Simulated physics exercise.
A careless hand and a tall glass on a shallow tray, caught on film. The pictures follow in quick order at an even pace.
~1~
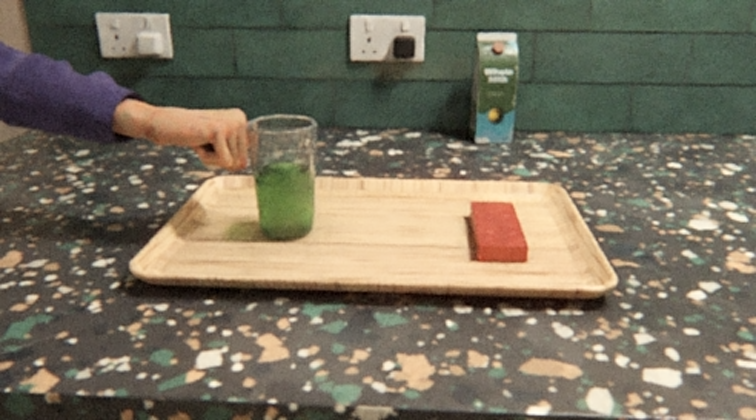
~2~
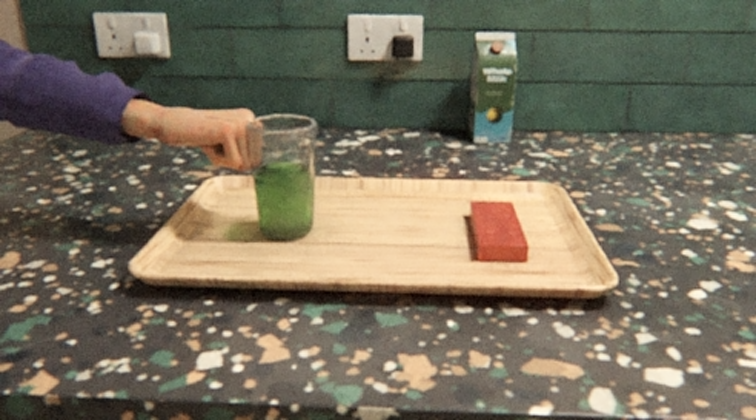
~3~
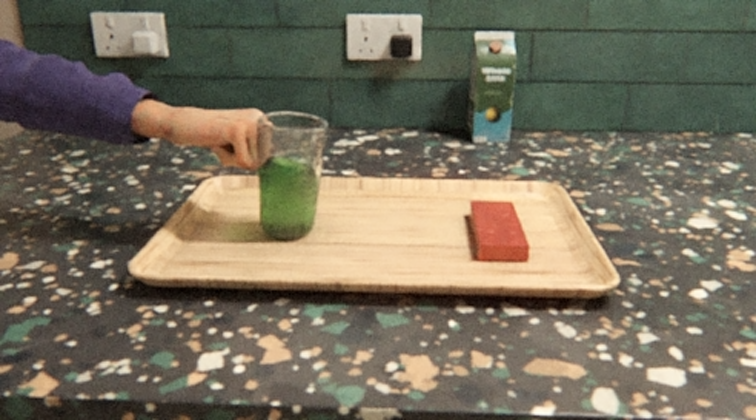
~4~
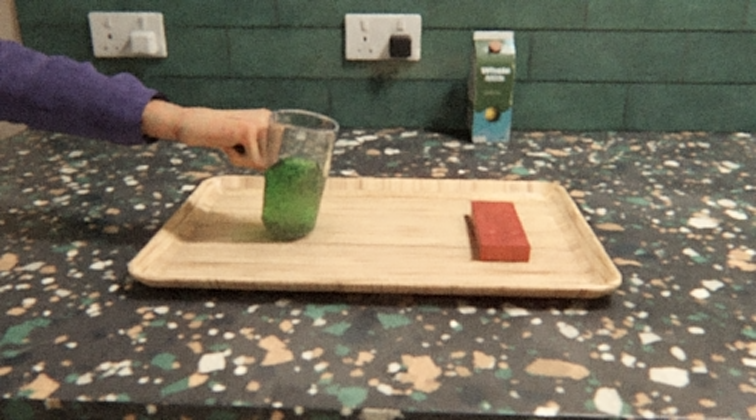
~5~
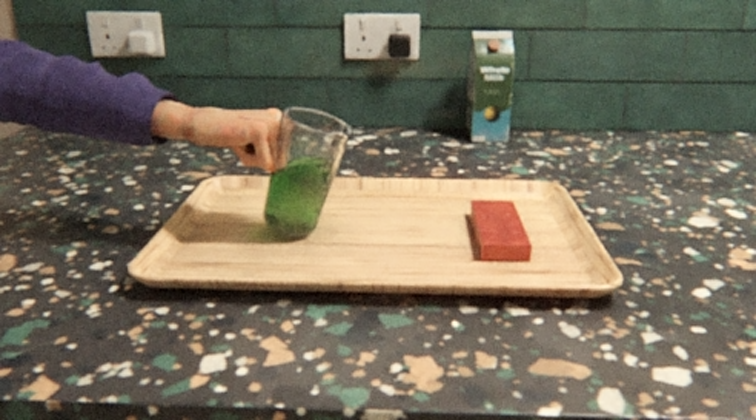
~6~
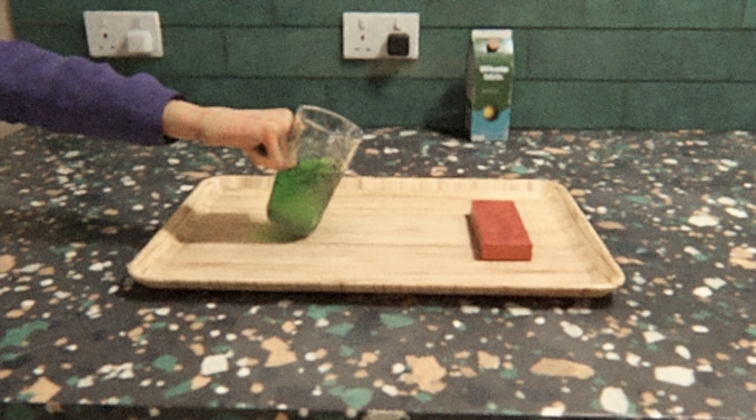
A tall glass of green liquid stands upright on a shallow wooden tray, gripped near its rim by a purple-sleeved hand, then leans steadily to the right as the hand pushes it, while a red block stays still.
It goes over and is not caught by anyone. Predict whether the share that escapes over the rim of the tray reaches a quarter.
I expect the tray to retain three quarters or more.
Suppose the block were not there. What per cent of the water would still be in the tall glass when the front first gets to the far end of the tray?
About 60 %.
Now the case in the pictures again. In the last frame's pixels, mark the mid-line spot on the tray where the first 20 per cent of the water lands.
I'd put it at roughly (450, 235) on the centre line.
A moment on, the tall glass is falling and 100 per cent is in the glass, 0 on the tray and 0 above or beyond its rim.
Next, the tall glass is falling and 100 per cent is in the glass, 0 on the tray and 0 above or beyond its rim.
Then the tall glass lies on its side and 77 per cent is in the glass, 8 on the tray and 16 above or beyond its rim.
Later the tall glass lies on its side and 33 per cent is in the glass, 48 on the tray and 19 above or beyond its rim.
In the end 89 per cent is held by tray and glass, 11 is off the tray.
